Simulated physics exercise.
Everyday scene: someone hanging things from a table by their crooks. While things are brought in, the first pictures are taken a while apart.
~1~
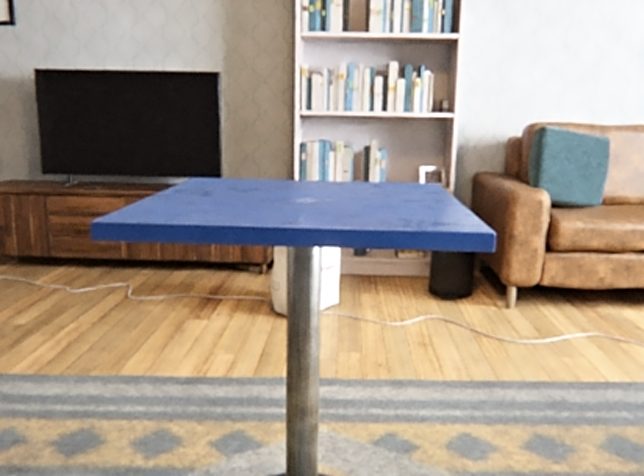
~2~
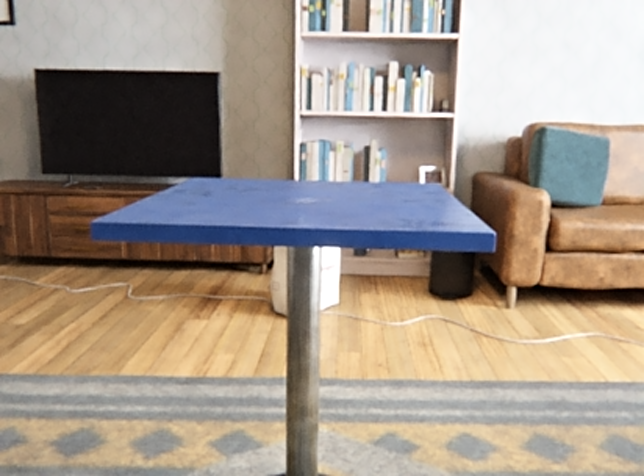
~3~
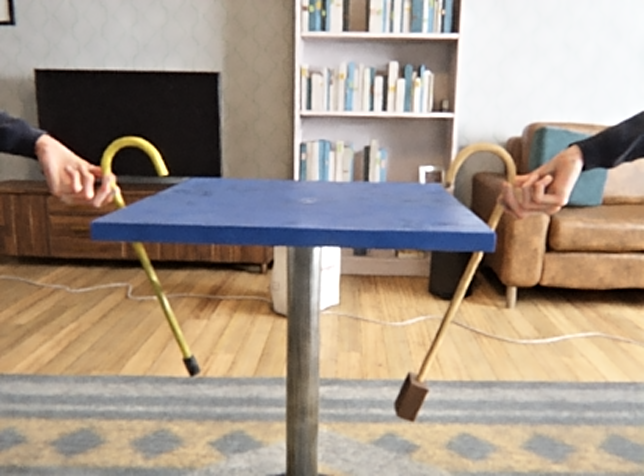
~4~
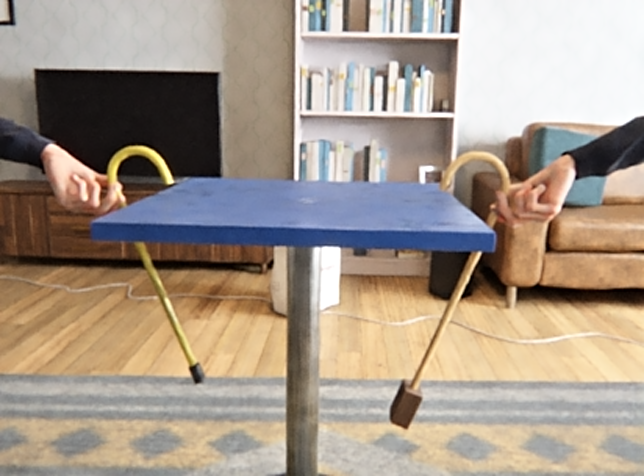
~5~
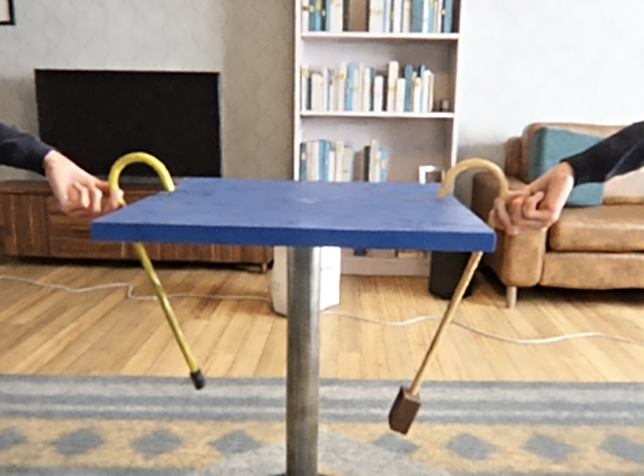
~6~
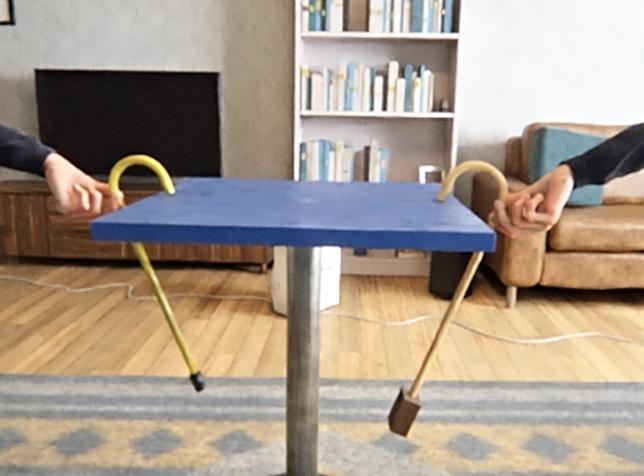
Two hands bring a yellow cane and a brown brush to a blue table's edges.
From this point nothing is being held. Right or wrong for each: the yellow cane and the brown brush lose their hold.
The yellow cane - wrong, the brown brush - wrong.
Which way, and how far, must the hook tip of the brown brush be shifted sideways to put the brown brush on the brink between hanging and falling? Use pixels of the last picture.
The switch comes after some 20 pixels of movement to the right.
Then, 0.40 s after the last picture, yellow cane at rest near (175, 274); brown brush at rest near (431, 298).
At rest, the yellow cane stays hooked on the edge, near (176, 274); the brown brush stays hooked on the edge, near (431, 298).
